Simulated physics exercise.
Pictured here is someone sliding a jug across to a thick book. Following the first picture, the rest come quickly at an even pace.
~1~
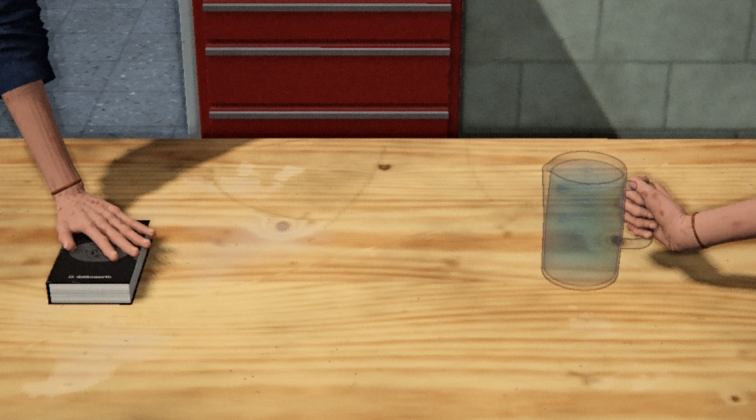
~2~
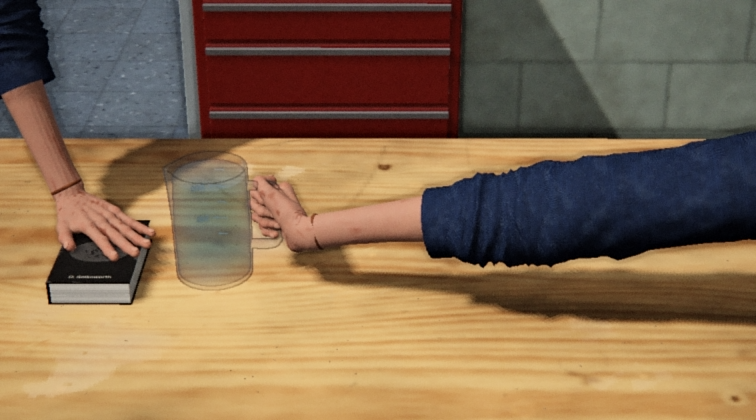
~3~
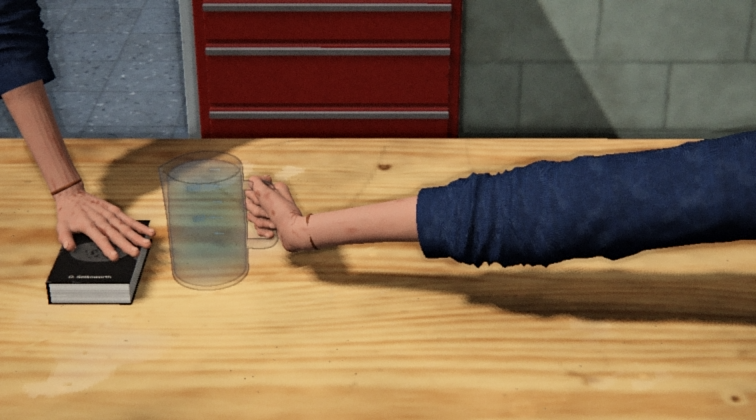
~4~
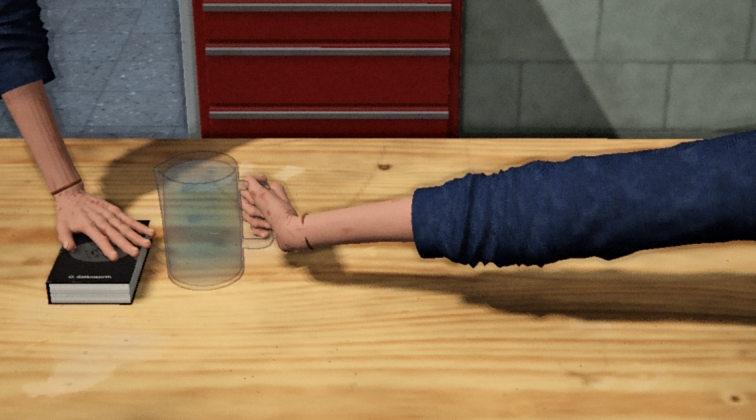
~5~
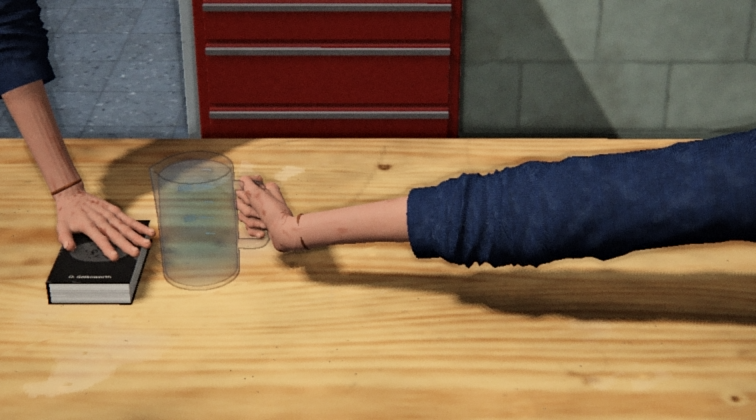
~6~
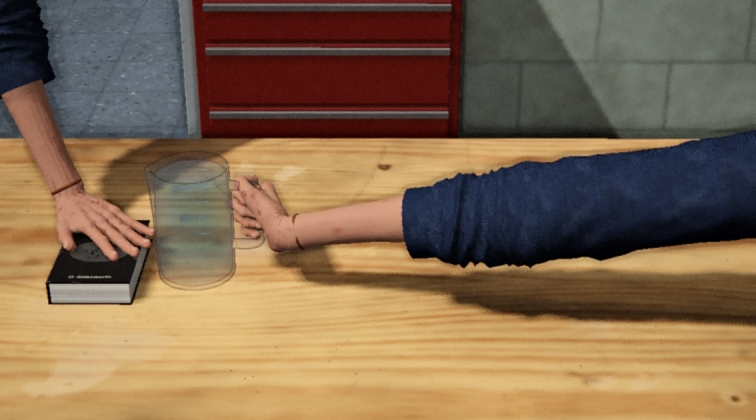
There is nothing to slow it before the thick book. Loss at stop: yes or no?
No.
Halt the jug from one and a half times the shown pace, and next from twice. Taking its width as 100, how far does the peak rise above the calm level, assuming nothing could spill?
About 10 %, then about 15 %.
Soon after, the jug meets the thick book.
Later, the water surges up the wall; the wave climbs under half way to the rim.
In the end, the jug stands at the thick book; nothing has left it.
